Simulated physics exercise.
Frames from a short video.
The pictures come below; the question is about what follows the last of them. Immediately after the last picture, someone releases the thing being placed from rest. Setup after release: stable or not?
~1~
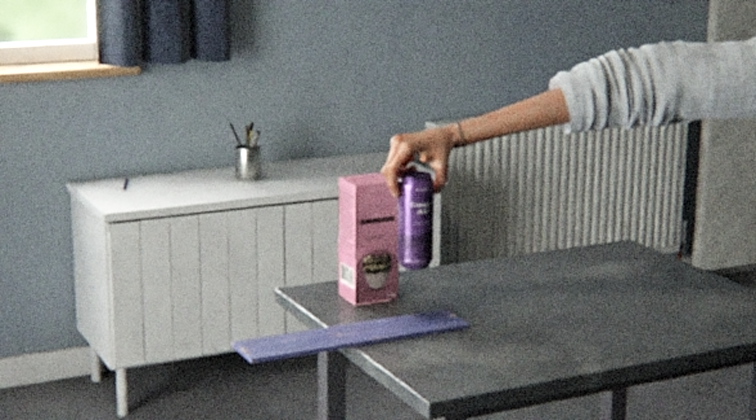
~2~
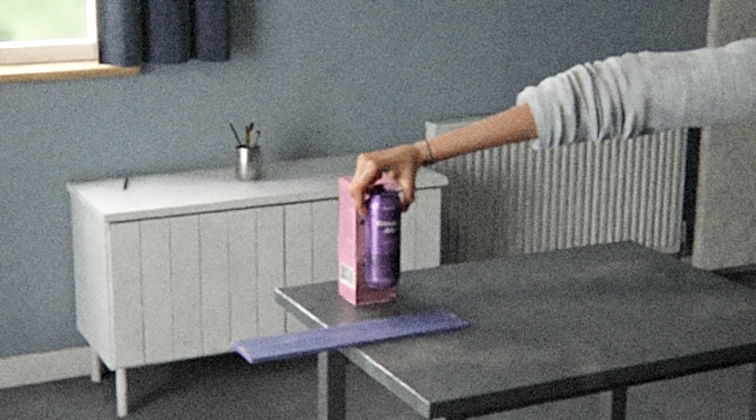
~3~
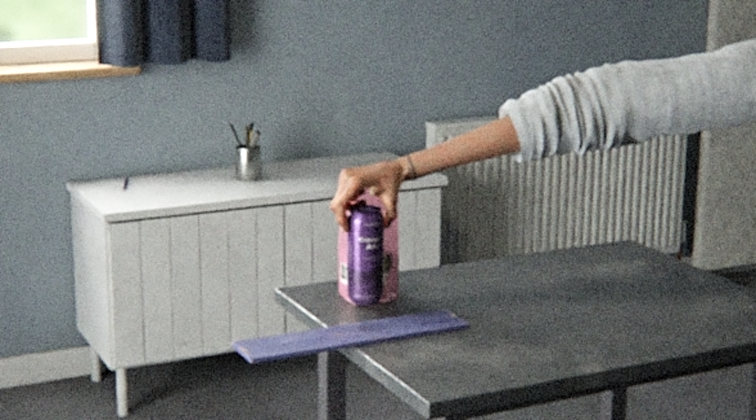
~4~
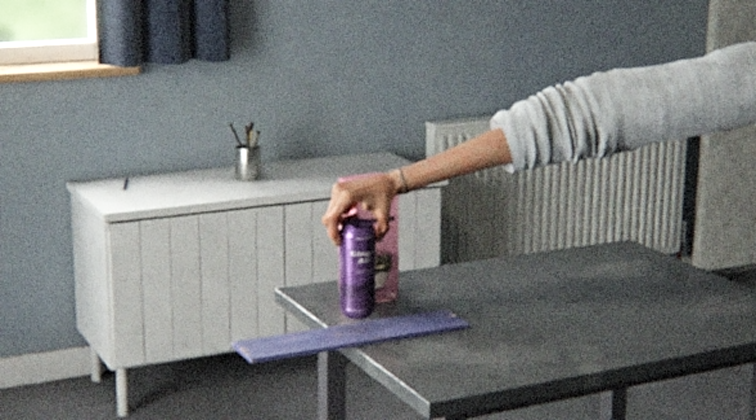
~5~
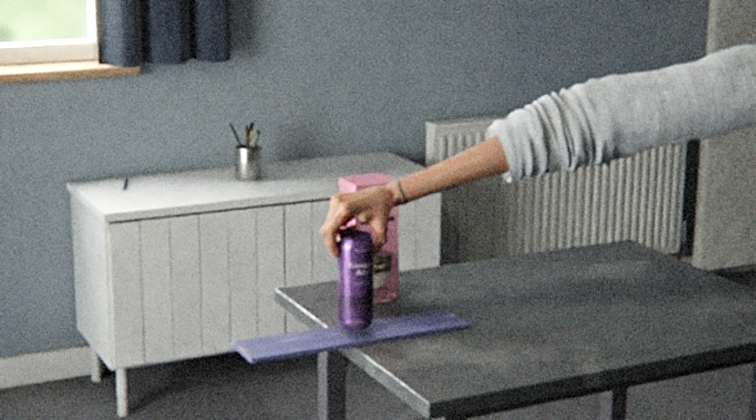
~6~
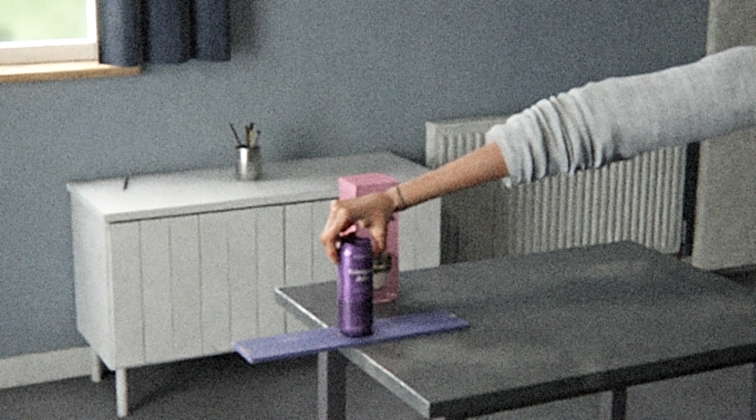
Looks like it stays put up there.
Then, 0.20 s after the last picture, nothing has stirred.
Then, 0.60 s after the last picture, purple can resting near (355, 287).
At rest, all 3 in place. Seen from the same camera at the end, purple can near (355, 287). The board stays on the table.
